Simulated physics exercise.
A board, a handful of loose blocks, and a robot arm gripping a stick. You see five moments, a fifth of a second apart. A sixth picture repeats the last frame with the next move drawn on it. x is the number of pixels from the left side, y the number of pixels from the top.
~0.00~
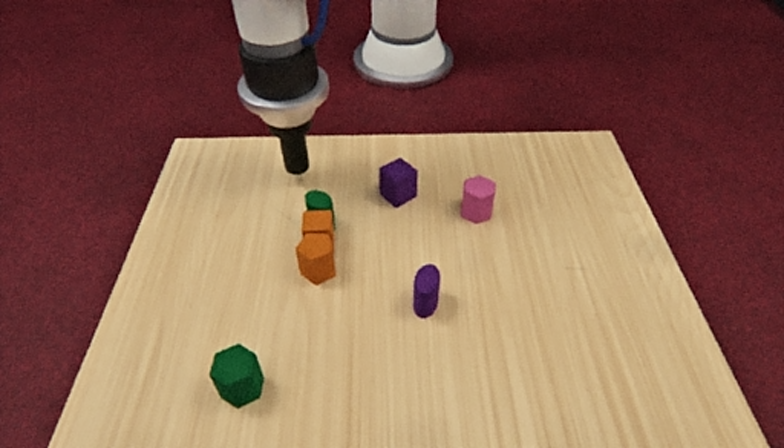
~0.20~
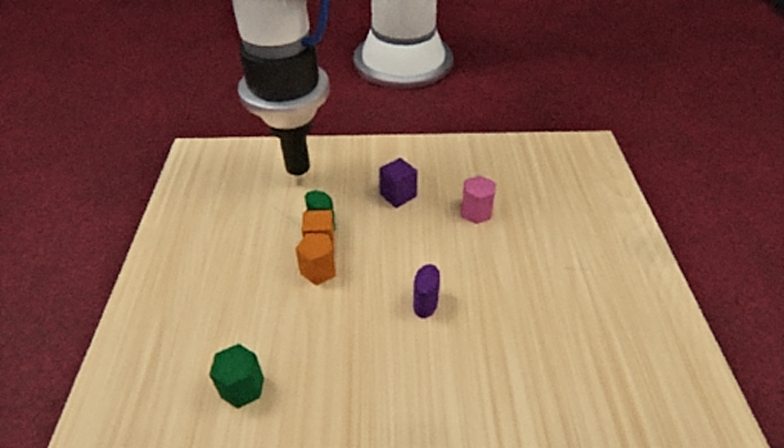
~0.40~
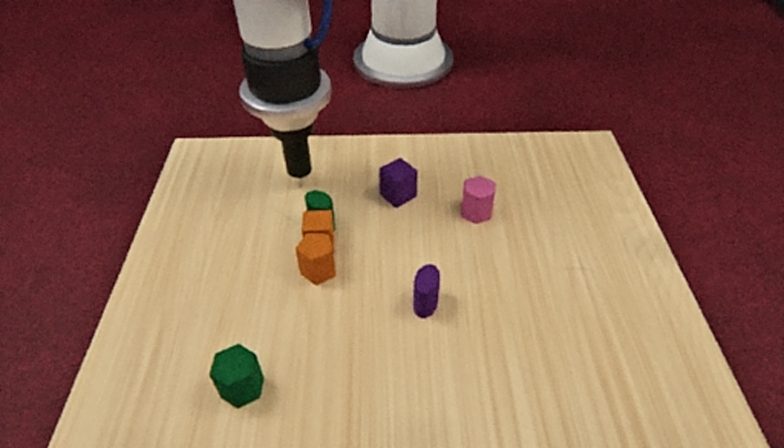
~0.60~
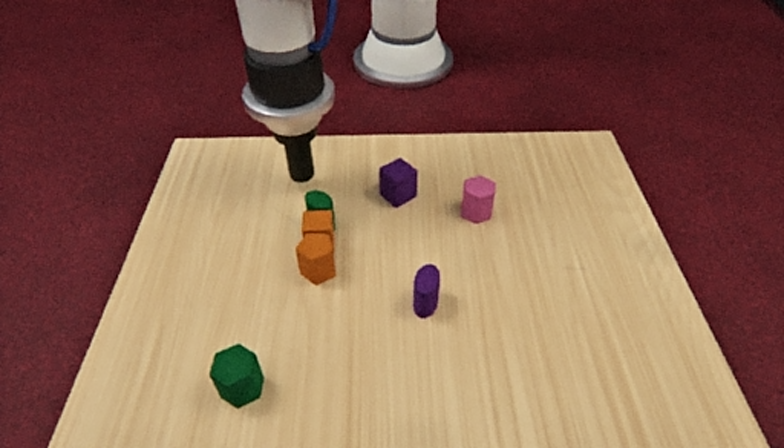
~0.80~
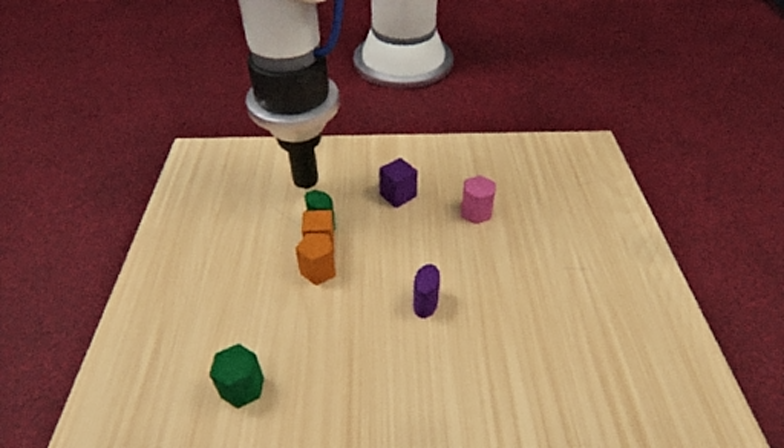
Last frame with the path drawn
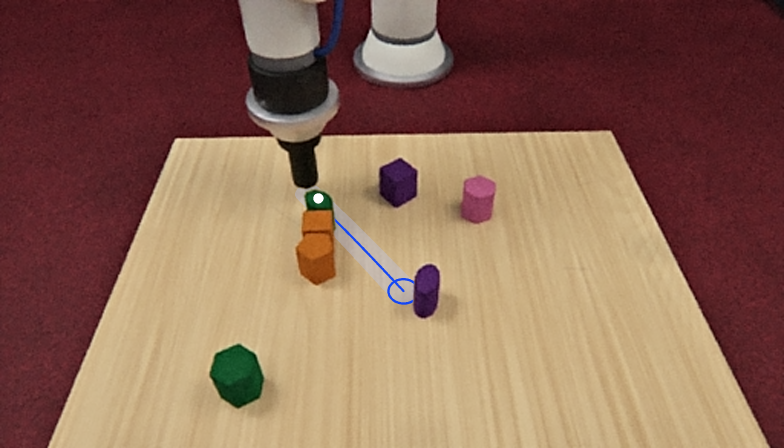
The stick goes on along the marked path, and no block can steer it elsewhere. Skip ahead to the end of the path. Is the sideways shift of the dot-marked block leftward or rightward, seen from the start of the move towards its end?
Facing from start to end, it shifts right.
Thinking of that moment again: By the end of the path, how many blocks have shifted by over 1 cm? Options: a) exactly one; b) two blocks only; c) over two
(c)
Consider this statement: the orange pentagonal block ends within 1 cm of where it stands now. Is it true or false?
Answer: False.
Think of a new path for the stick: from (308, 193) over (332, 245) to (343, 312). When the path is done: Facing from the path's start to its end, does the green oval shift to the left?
Yes - that is the case.
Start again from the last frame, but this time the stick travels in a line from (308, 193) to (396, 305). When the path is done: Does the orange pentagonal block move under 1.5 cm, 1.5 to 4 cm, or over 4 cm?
It slides somewhere between 1.5 and 4 cm.
Drawn move, straight from (308, 193) to (404, 291); the dot is on the green oval.
On the path given first. One third of the way, stick (336, 211); orange pentagonal block (311, 257), turned 25° clockwise; orange square block (326, 235), turned 35° clockwise; green oval (337, 216).
Two thirds of the way, stick (369, 243); orange pentagonal block (304, 266), turned 45° clockwise; orange square block (329, 248), turned 55° clockwise; green oval (366, 252).
At the end, stick (404, 280); orange pentagonal block (304, 266), turned 45° clockwise; orange square block (329, 248), turned 55° clockwise; green oval (379, 285), turned 95° clockwise; purple oval still.
